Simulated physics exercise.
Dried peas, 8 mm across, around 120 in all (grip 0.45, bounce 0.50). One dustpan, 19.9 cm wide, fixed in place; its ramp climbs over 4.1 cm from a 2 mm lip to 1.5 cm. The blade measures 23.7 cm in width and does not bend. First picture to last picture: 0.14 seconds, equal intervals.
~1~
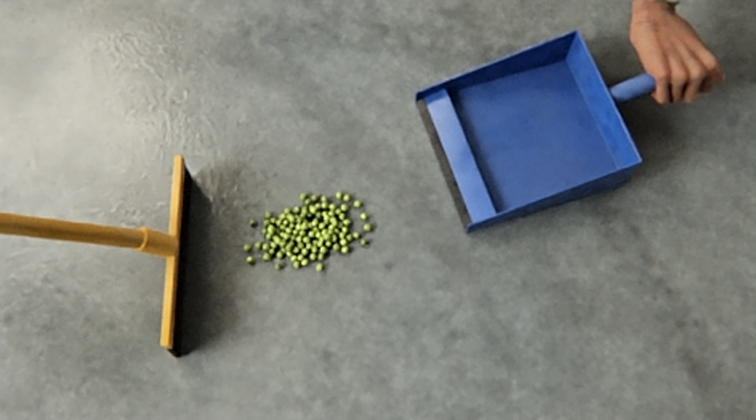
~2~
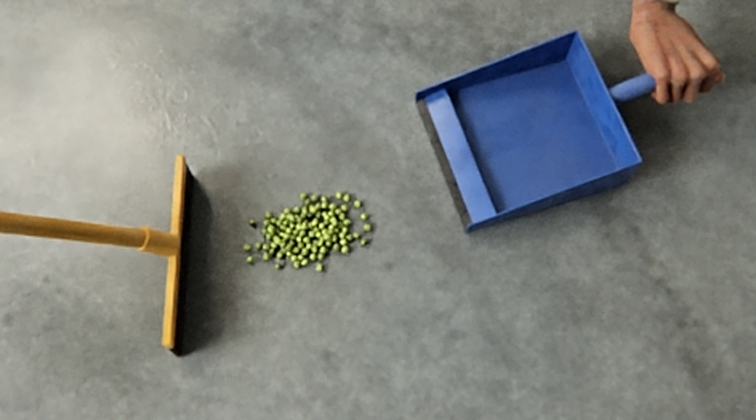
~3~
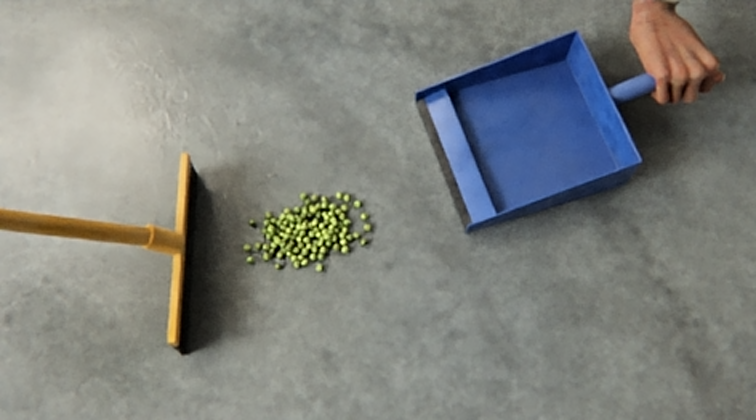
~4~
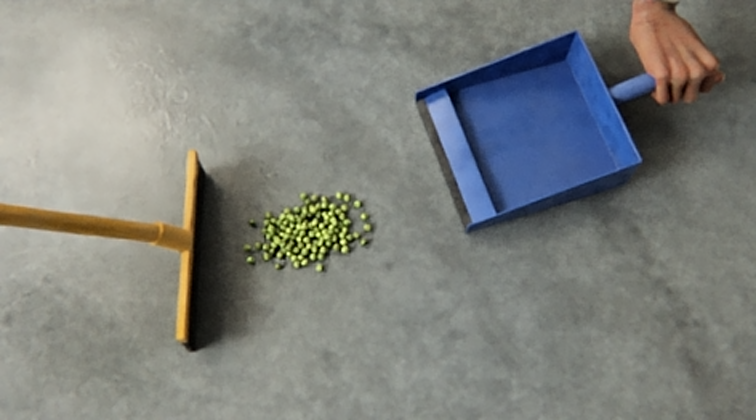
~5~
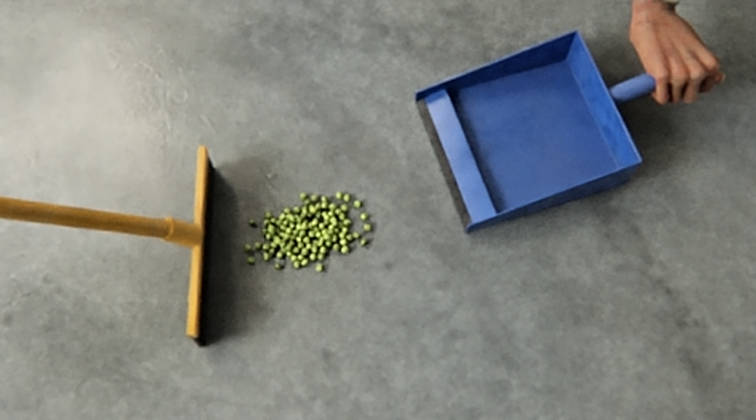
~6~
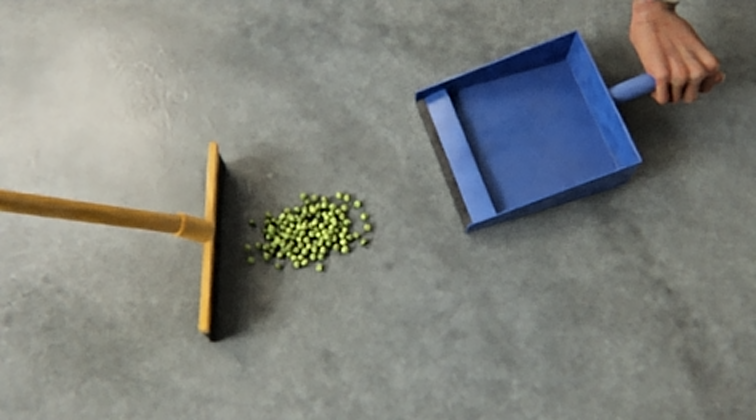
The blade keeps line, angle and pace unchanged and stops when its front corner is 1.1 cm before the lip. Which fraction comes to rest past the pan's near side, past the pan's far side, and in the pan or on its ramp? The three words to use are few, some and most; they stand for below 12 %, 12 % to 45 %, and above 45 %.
Past the pan's near side: Some, past the pan's far side: Few, in the pan or on its ramp: Few.
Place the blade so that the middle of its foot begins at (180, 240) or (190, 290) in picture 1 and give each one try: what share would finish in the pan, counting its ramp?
0 and 5 per cent, roughly.
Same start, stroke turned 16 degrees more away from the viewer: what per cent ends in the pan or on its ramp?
Under that change, roughly 0 in a hundred.
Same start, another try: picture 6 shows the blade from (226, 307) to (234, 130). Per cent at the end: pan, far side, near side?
Per cent by place - pan 5, far side 0, near side 30.
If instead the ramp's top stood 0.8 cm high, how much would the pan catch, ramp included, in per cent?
Near 5 per cent, then.
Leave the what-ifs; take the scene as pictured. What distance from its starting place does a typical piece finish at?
Around 18 centimetres.
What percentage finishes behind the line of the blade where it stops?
Roughly 0 per cent of it.
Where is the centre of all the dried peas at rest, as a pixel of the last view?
Roughly (445, 207).
Then, 0.27 s after the last picture, middle of the blade 18 cm from the lip; 0 % over the lip, far side 0 %, near side 5 %.
Then, 0.44 s after the last picture, middle of the blade 9 cm from the lip; 0 % over the lip, far side 0 %, near side 20 %.
Then, 0.74 s after the last picture, middle of the blade 4 cm from the lip; 5 % over the lip, far side 0 %, near side 25 %.
In the end, near side 25 %, far side 0 %, pan 5 %, in front of the lip or behind the blade 70 %.
